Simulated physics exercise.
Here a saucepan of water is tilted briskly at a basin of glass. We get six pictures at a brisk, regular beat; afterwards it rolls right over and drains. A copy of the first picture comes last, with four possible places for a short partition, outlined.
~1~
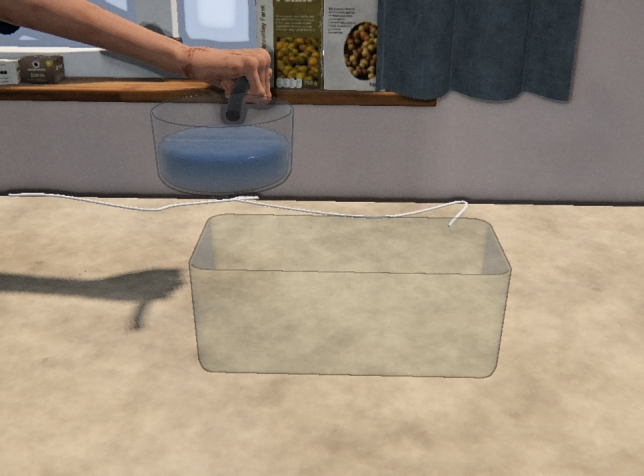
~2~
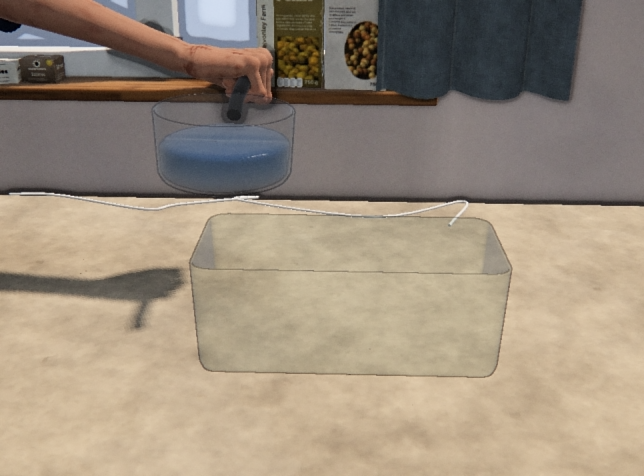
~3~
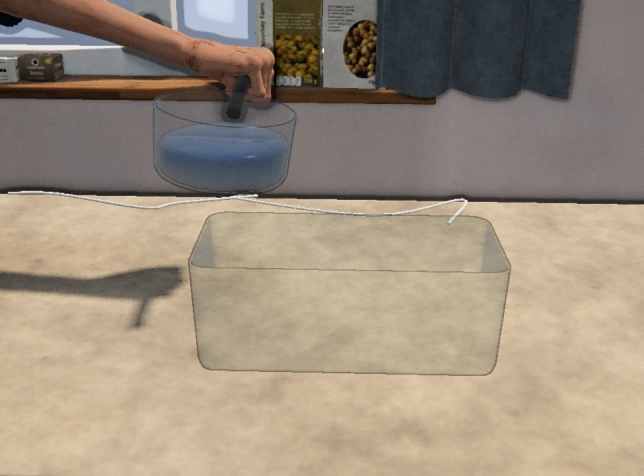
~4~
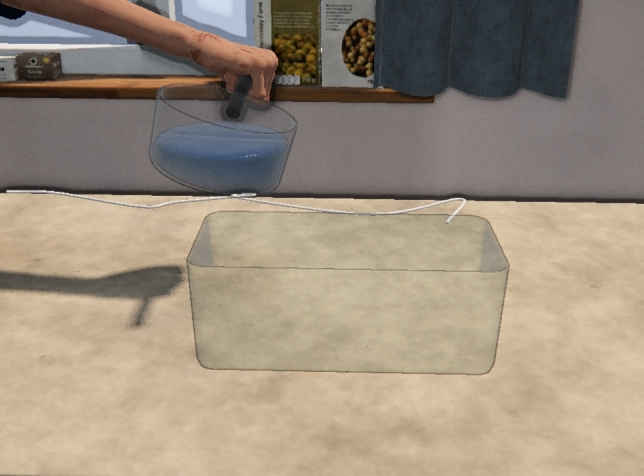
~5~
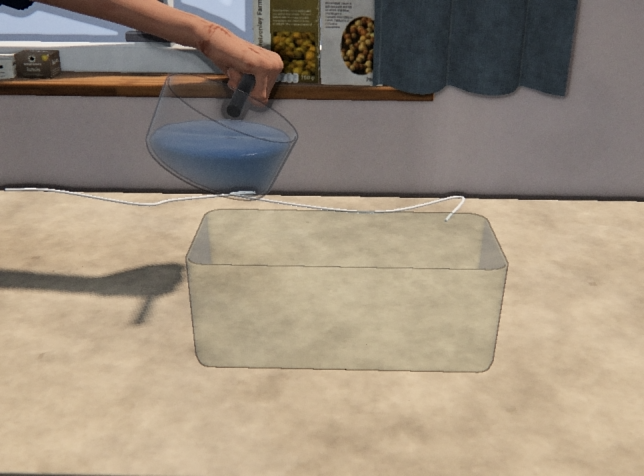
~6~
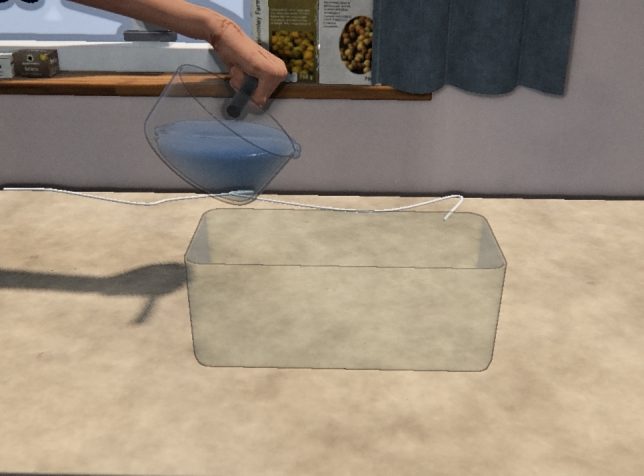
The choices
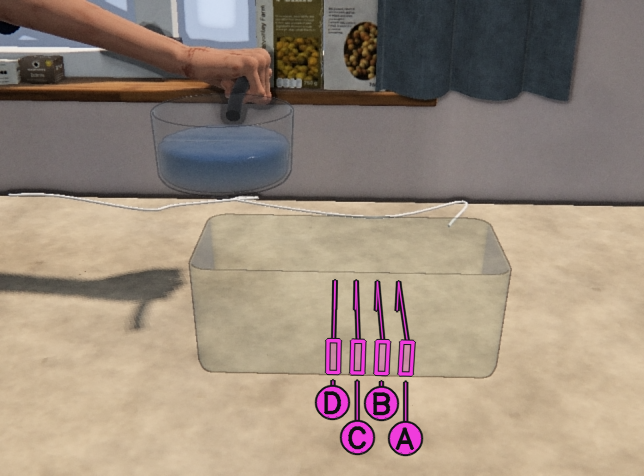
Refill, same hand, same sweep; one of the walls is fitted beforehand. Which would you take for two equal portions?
Place D.
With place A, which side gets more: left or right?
The left one.
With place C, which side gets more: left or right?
More ends on the left.
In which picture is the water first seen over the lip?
Picture 6.
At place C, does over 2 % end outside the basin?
No, it does not.
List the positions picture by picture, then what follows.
Upright, lip at (290, 109); basin from (199, 367) to (496, 373); nothing has left yet.
Upright, lip at (292, 111); nothing has left yet.
Tipped about 7°, lip at (293, 115); nothing has left yet.
Tipped about 15°, lip at (295, 124); nothing has left yet.
Tipped about 25°, lip at (296, 135); nothing has left yet.
Tipped about 37°, lip at (293, 150); water is over the lip, down to (297, 153).
On the marked copy, A at (405, 382); B at (381, 381); C at (357, 381); D at (332, 380).
For place A, about 94 % ends left of the wall and 6 % right of it.
For place B, about 95 % ends left of the wall and 4 % right of it.
For place C, about 87 % ends left of the wall and 13 % right of it.
For place D, about 51 % ends left of the wall and 48 % right of it.
